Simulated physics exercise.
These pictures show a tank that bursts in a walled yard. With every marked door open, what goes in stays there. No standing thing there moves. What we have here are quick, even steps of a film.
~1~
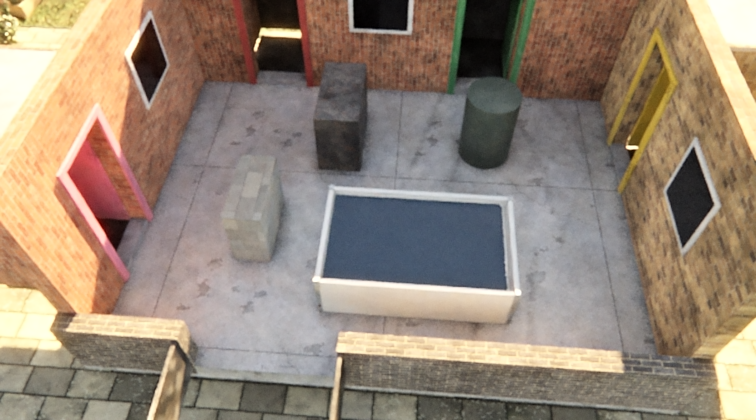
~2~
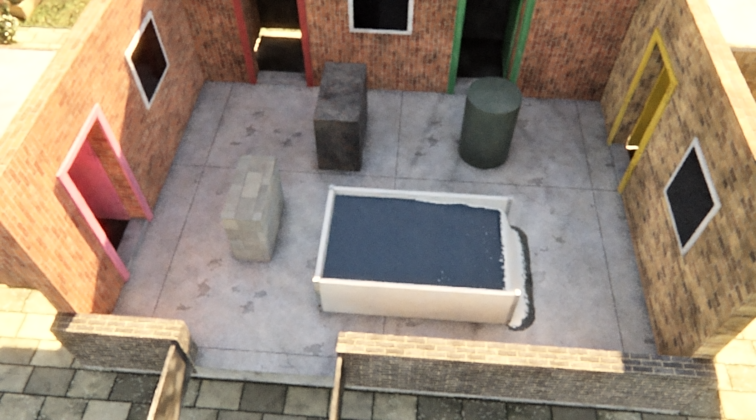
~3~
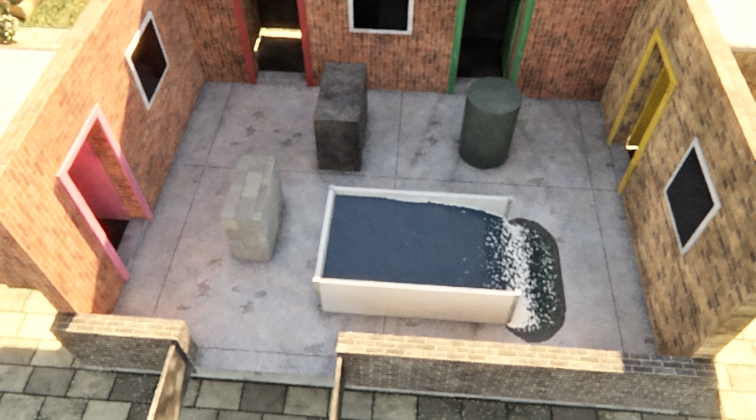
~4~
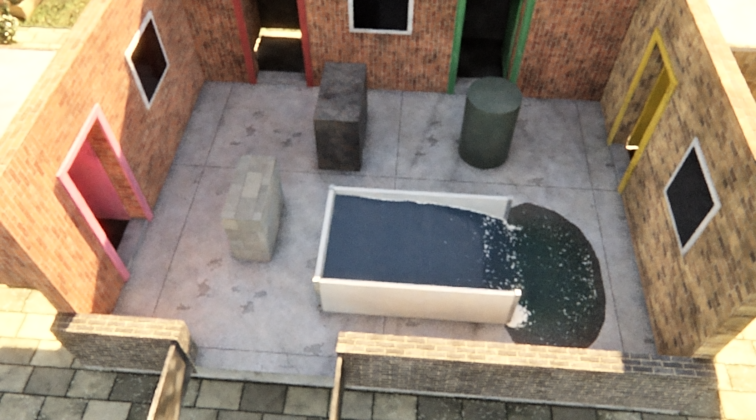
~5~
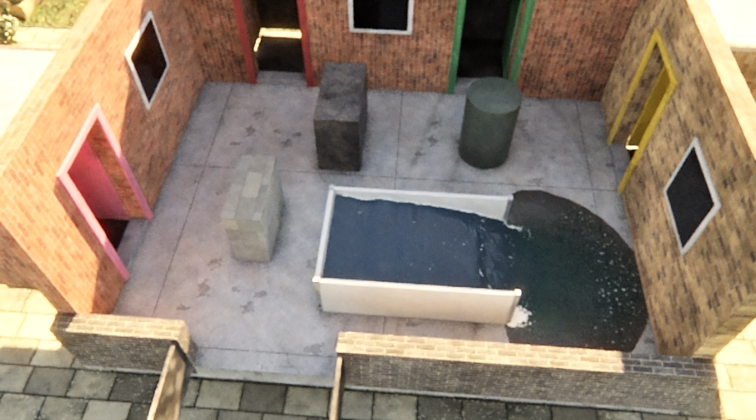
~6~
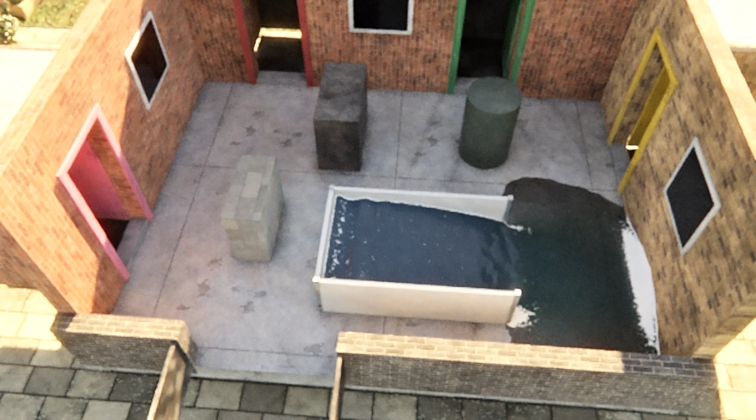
Dark water bursting through the right end of a white open tank, spreading across a brick-walled yard and reaching the right wall.
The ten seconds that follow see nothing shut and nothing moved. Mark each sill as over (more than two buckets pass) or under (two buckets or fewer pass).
The green door is under, the pink door is under, the red door is under, the yellow door is over.
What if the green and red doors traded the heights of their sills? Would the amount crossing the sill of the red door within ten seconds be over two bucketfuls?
In short: The red door is under.
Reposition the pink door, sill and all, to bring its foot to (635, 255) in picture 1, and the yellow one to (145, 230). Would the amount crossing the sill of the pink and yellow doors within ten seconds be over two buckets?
Well, the pink one crosses the threshold, while the yellow one stays short of the threshold.
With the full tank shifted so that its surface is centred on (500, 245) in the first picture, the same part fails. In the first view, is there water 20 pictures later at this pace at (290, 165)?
Spared.
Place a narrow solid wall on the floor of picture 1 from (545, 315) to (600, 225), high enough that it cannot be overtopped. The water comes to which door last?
Final one: The one in pink.
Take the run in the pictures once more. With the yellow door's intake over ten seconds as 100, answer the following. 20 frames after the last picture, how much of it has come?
It works out at roughly 35 percent of the ten-second total.
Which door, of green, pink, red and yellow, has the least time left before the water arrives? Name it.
It's the one in yellow.
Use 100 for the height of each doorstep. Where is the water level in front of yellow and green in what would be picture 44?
In order: Roughly 150 and 70 in a hundred.
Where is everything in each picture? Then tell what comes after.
Still water in the open tank at (418, 241), in the first picture.
The front is at (513, 326), out from the gap at (505, 264), in the second picture.
The front is at (551, 329), out from the gap at (504, 266), in the third picture.
The front is at (573, 229), out from the gap at (504, 267), in the fourth picture.
The front is at (640, 287), out from the gap at (504, 267), in the fifth picture.
Water pours out at (504, 268) and has run to (623, 213), in the sixth picture.
A moment on, water covers 20 % of the floor; the green door not reached, the pink door not reached, the red door not reached, the yellow door wet at the sill, nothing in.
Next, water covers 25 % of the floor; the green door not reached, the pink door not reached, the red door not reached, the yellow door under two buckets in.
Then, water covers 45 % of the floor; the green door wet at the sill, nothing in, the pink door not reached, the red door not reached, the yellow door over two buckets in.
Later, water covers 75 % of the floor; the green door wet at the sill, nothing in, the pink door wet at the sill, nothing in, the red door wet at the sill, nothing in, the yellow door over two buckets in.
In the end, water covers 95 % of the floor; the green door wet at the sill, nothing in, the pink door wet at the sill, nothing in, the red door wet at the sill, nothing in, the yellow door far over two buckets in.
